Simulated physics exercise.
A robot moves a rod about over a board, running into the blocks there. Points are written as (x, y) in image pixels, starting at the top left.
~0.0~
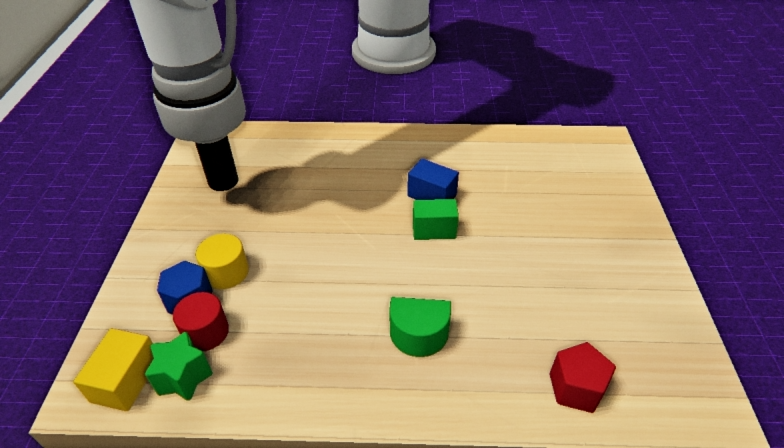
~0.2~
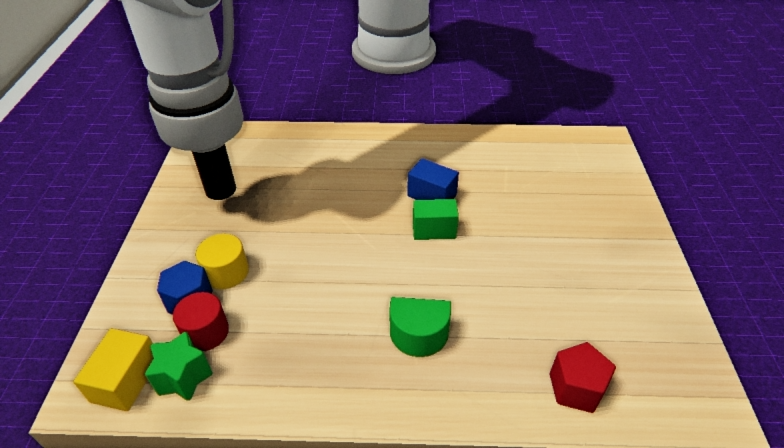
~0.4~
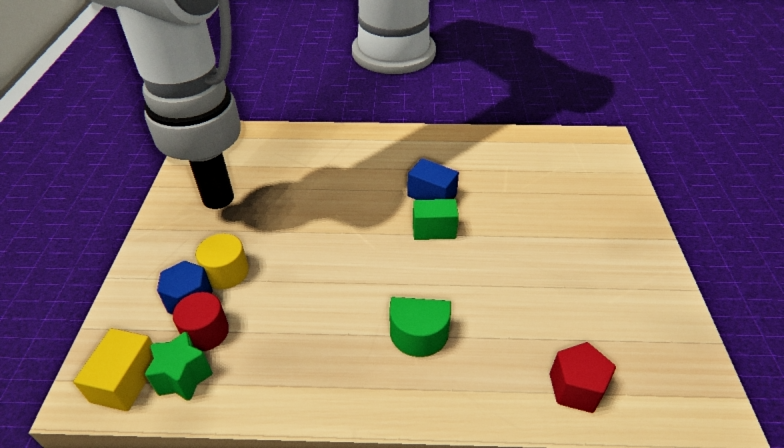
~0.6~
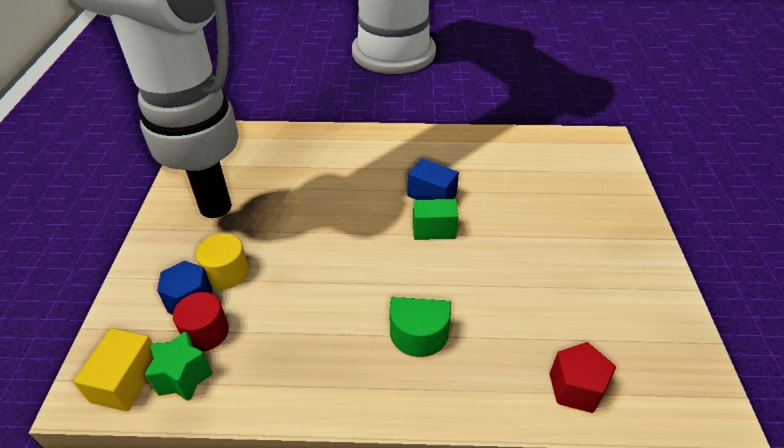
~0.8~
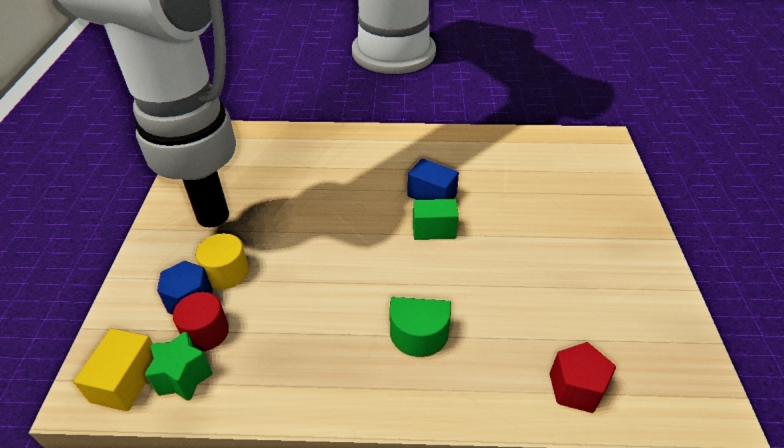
A robot arm slowly moving its black rod down the left side of a wooden board toward colored blocks, which stay still.
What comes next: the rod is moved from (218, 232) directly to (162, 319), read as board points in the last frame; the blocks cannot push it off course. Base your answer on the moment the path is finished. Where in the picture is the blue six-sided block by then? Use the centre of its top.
At roughly (168, 326).
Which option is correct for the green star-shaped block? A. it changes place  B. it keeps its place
It's A.
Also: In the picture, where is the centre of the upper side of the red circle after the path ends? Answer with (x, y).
At (212, 335).
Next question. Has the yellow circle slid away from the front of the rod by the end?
Yes - that is the case.
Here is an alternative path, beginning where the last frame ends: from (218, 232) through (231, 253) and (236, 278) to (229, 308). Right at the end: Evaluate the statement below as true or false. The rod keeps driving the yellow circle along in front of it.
It is true.
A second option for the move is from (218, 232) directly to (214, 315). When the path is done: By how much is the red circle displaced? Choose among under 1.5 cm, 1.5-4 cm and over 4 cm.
It moves a fair bit, 1.5 to 4 cm.
On the path given first. One third of the way, rod at (196, 244); yellow circle at (220, 254).
Two thirds of the way, rod at (176, 273); green star-shaped block at (172, 366), turned 25° clockwise; blue six-sided block at (173, 298); red circle at (201, 323); yellow circle at (222, 256).
At the end, rod at (155, 304); yellow rectangle at (112, 363), turned 15° clockwise; green star-shaped block at (178, 371), turned 55° clockwise; blue six-sided block at (168, 326), turned 40° anticlockwise; red circle at (212, 335); yellow circle at (222, 256).
